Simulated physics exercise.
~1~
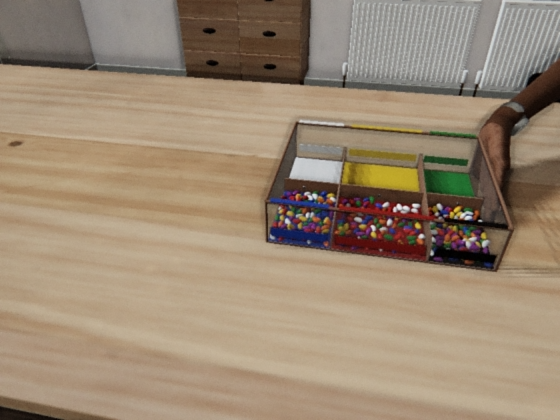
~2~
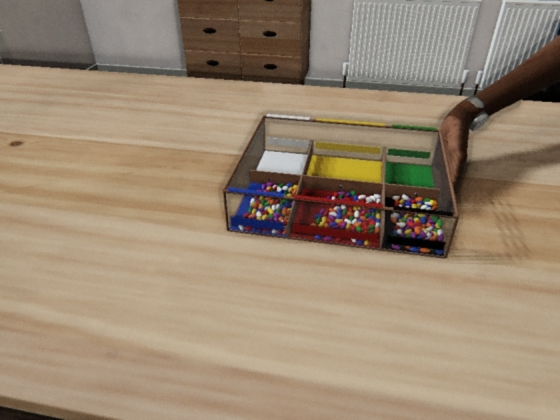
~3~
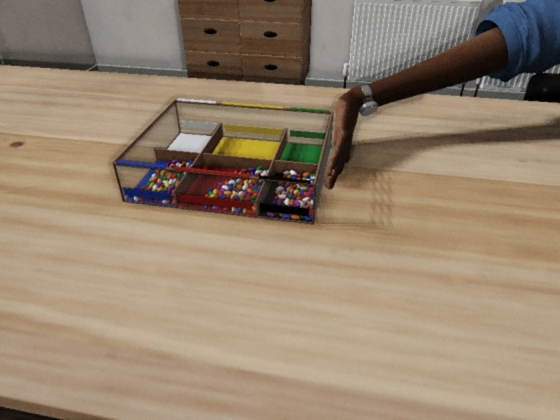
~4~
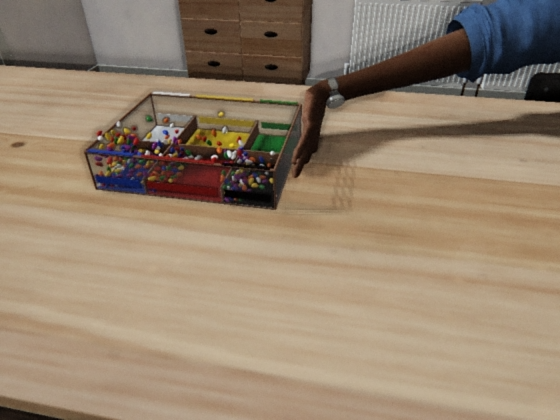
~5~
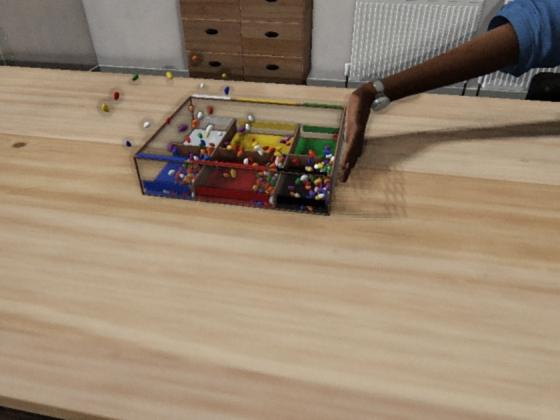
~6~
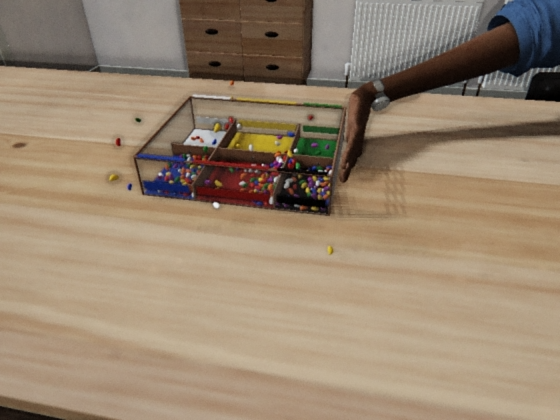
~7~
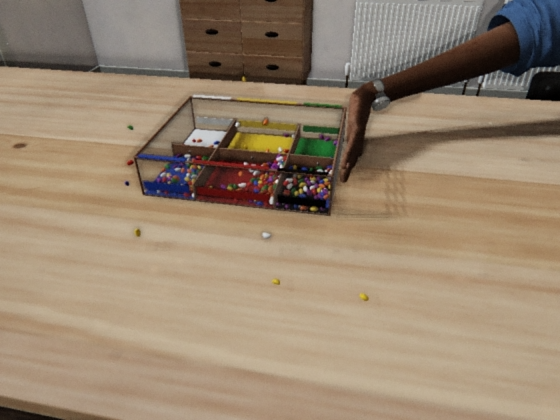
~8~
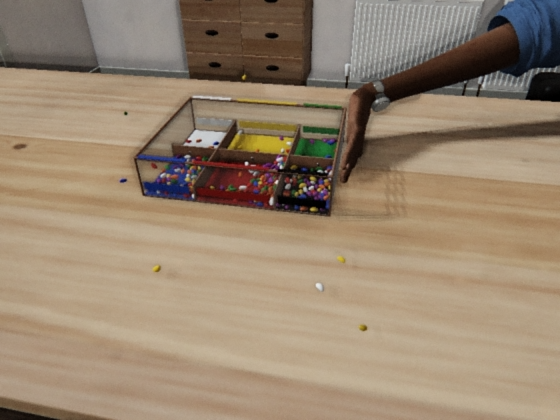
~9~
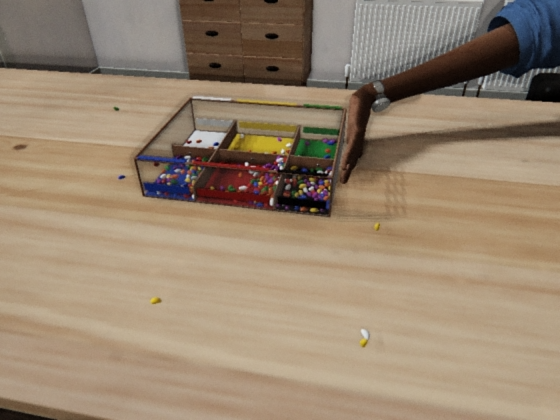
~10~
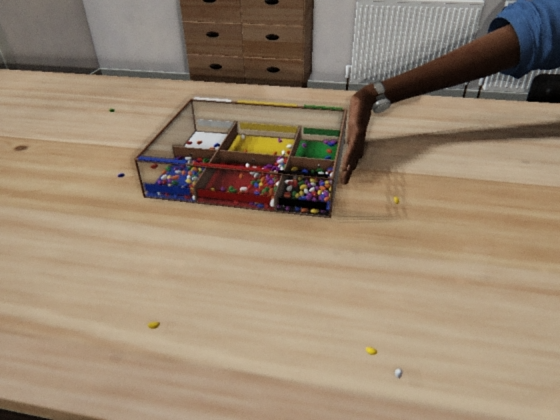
On a wooden table, a hand slid a clear divided tray of colorful jelly beans left, stopped it sharply and nudged it back right, sending beans flying; several scattered across the tabletop while most stayed in the tray, mixed among its sections.
